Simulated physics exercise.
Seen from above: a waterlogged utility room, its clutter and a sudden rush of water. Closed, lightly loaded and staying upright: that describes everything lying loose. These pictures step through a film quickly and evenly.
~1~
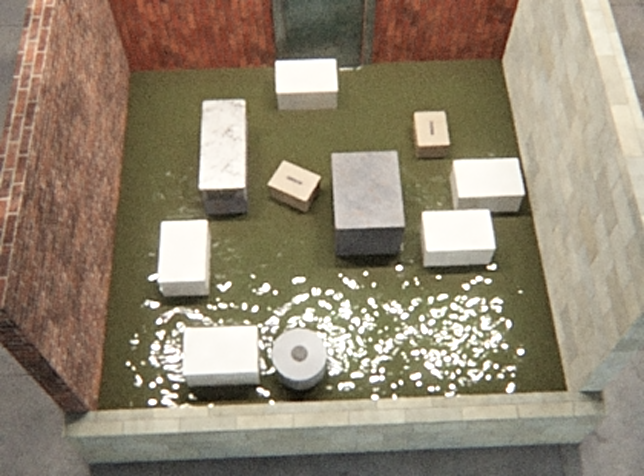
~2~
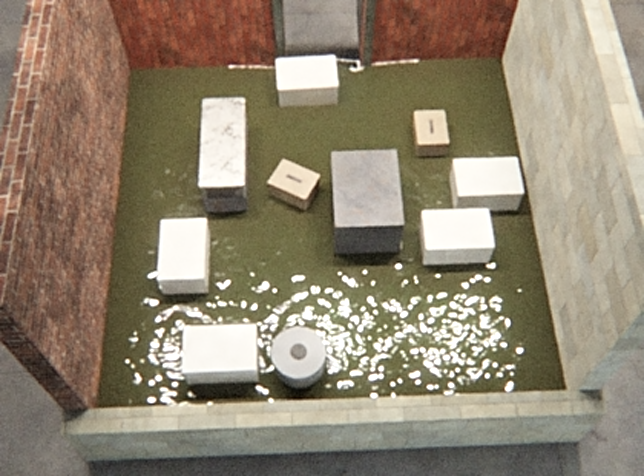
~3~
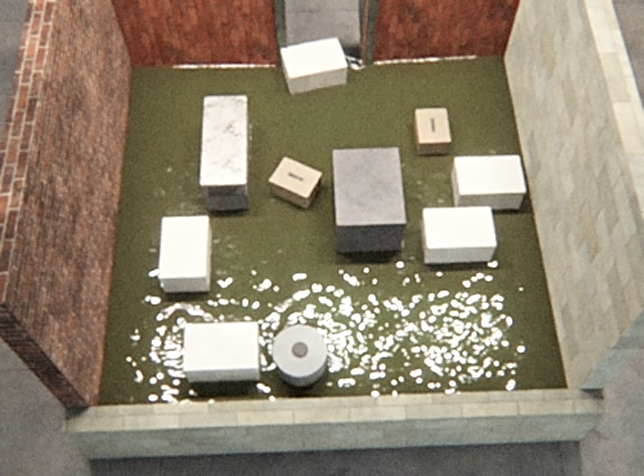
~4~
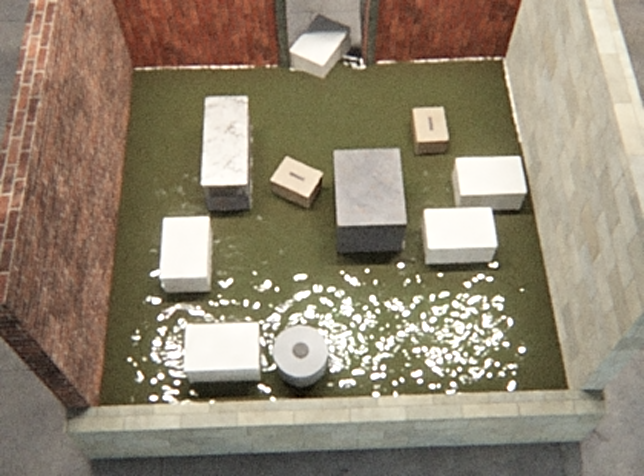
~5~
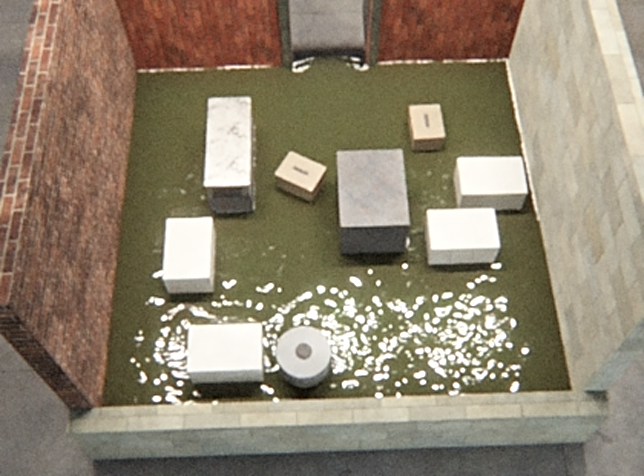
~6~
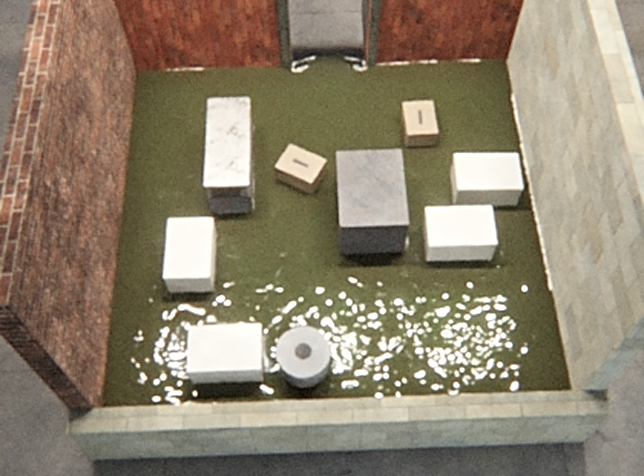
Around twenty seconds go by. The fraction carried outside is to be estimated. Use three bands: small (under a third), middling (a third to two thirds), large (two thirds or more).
Middling.
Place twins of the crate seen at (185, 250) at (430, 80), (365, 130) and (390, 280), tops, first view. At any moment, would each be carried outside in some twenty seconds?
Going one by one, I'd say it leaves, then it leaves, then it doesn't leave.
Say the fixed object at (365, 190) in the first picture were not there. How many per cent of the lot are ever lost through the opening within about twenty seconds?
50 per cent.
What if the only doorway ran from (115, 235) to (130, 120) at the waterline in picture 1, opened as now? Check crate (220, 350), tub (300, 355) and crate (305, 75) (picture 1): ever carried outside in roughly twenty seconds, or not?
Taking them as listed: Exits, exits, exits.
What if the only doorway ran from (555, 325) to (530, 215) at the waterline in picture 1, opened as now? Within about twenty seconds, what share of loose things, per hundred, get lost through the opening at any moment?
Close to 60 %.
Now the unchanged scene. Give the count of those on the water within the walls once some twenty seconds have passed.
3.
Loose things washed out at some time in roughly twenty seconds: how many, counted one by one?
That gives 5.
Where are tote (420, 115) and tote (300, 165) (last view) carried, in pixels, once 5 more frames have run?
Estimate: First at (398, 90), second at (308, 121), approximately.
A moment on, 1 of 8 are out; 7 afloat.
Next, 3 of 8 are out; 5 afloat.
Later, 4 of 8 are out; 4 afloat.
In the end, 5 of 8 are out; 3 afloat.
